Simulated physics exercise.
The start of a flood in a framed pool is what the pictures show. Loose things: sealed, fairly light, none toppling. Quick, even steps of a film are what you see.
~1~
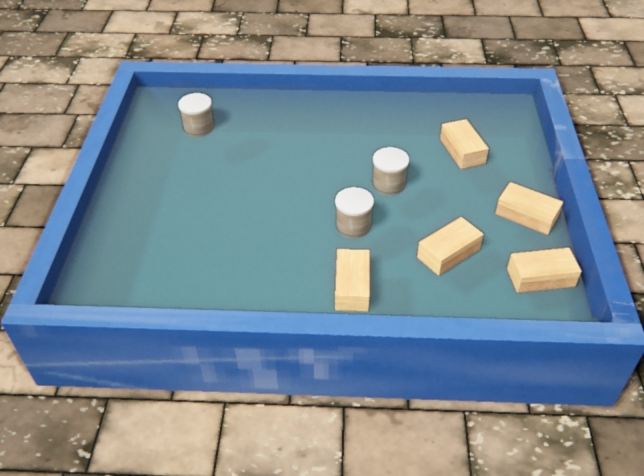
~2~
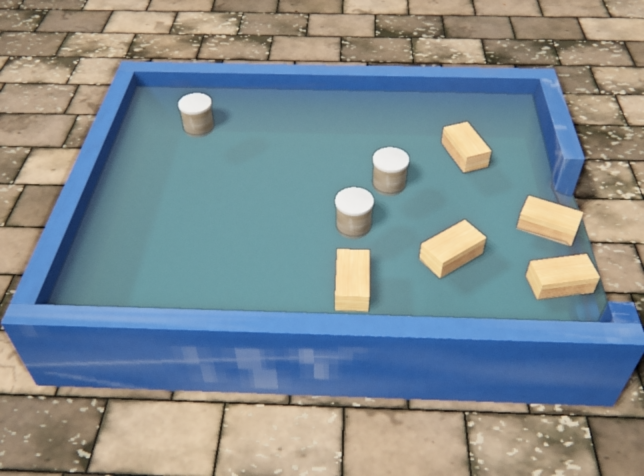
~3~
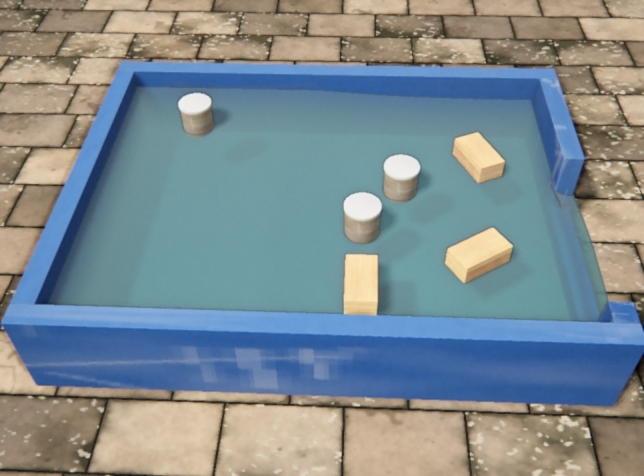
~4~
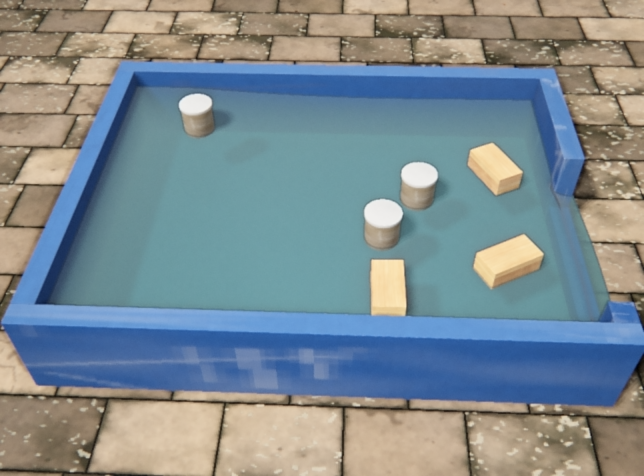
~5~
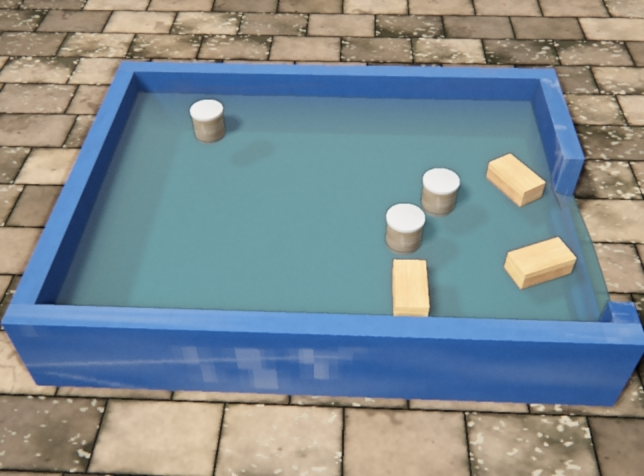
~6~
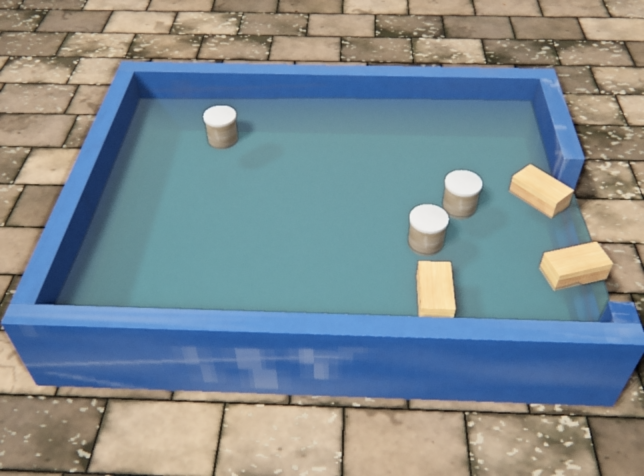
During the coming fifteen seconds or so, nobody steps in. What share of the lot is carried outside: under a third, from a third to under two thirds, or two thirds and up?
The fraction is going to land in the top band.
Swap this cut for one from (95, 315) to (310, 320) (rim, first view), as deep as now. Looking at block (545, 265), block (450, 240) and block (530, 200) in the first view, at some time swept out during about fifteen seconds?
First never leaves, second escapes, third never leaves.
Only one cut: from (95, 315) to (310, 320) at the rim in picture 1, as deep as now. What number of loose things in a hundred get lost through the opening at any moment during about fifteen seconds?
Share out: Near 50 %.
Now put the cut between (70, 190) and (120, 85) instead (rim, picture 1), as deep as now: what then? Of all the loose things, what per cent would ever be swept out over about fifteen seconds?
I'd call it 10 per cent.
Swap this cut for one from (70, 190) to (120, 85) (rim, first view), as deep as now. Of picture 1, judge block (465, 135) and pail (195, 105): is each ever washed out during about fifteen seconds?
In sequence, the two end up trapped and carried off.
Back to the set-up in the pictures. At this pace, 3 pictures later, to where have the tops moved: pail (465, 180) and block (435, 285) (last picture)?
Estimate: First at (529, 209), second at (495, 294), approximately.
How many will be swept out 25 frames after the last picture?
Tally: 7.
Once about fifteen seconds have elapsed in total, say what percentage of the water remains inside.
Near 44 per cent.
A moment on, 4 of 8 are out; 4 afloat.
Next, 7 of 8 are out; 1 afloat.
Later, 7 of 8 are out; 1 afloat.
In the end, 7 of 8 are out; 1 afloat.
